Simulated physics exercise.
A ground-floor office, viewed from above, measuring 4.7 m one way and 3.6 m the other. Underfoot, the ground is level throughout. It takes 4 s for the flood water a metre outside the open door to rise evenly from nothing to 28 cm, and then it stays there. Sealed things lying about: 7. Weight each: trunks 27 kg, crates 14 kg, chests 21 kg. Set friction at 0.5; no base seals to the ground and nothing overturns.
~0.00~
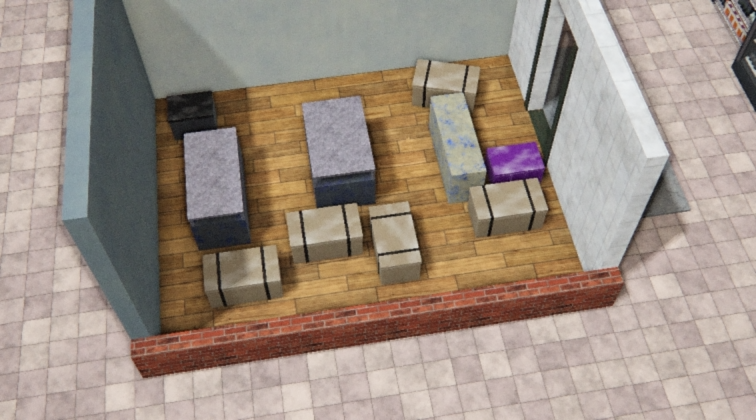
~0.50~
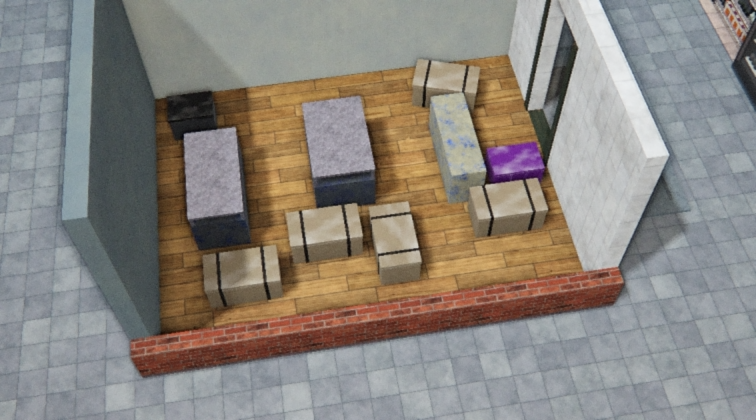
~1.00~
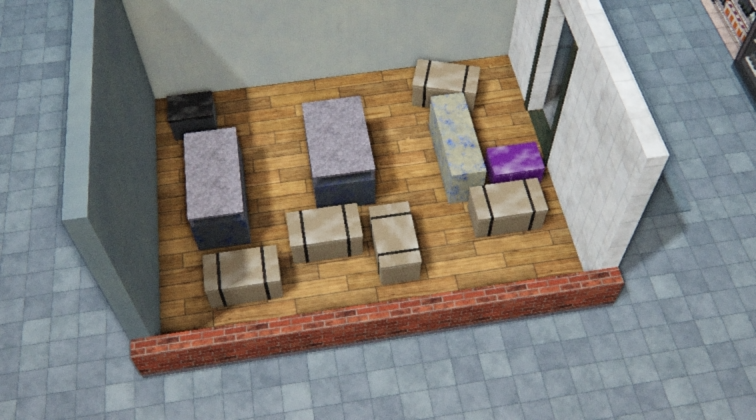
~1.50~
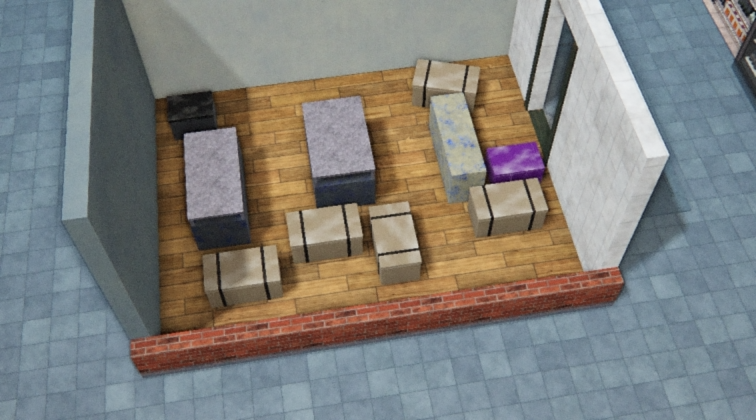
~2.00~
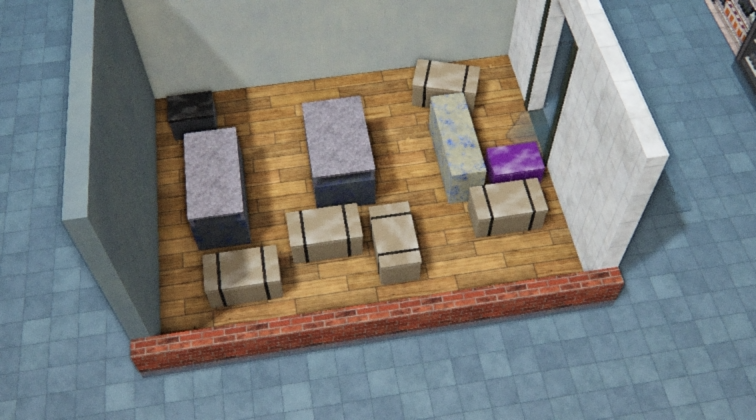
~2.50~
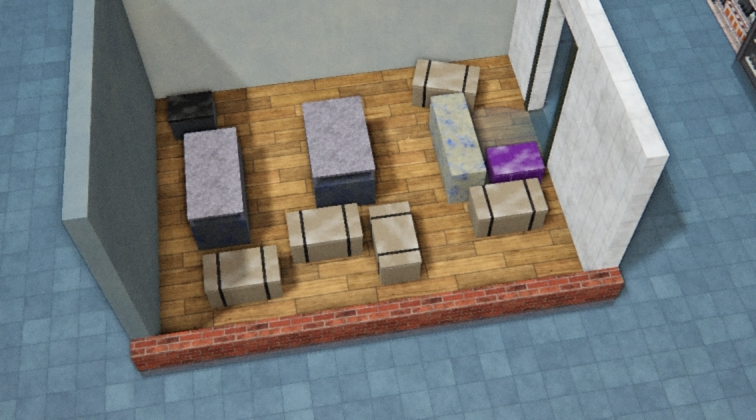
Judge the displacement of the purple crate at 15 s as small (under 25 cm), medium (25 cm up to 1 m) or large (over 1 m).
Large.
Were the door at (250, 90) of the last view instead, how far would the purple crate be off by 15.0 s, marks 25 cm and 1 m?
Purple crate: Goes a long way.
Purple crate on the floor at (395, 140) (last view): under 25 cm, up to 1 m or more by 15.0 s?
What happens is it gets pushed a long way.
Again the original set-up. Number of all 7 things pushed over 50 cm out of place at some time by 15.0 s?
My count gives 5.
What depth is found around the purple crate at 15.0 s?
Close to 9 centimetres.
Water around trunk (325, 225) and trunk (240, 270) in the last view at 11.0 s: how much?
I'd put it at 7 cm and 6 cm respectively.
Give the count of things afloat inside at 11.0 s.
Just then, the number is 2.
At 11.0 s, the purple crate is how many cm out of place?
Shift by then: About 120 cm.
After 3.5 s the purple crate is near (518, 166), 0.1 m from its start, aground; 0 afloat.
After 6.8 s the purple crate is near (546, 210), 0.8 m from its start, afloat; 2 afloat.
After 11.0 s the purple crate is near (426, 182), 1.1 m from its start, aground; 2 afloat.
After 15.0 s the purple crate is near (384, 108), 1.7 m from its start, afloat; 7 afloat.
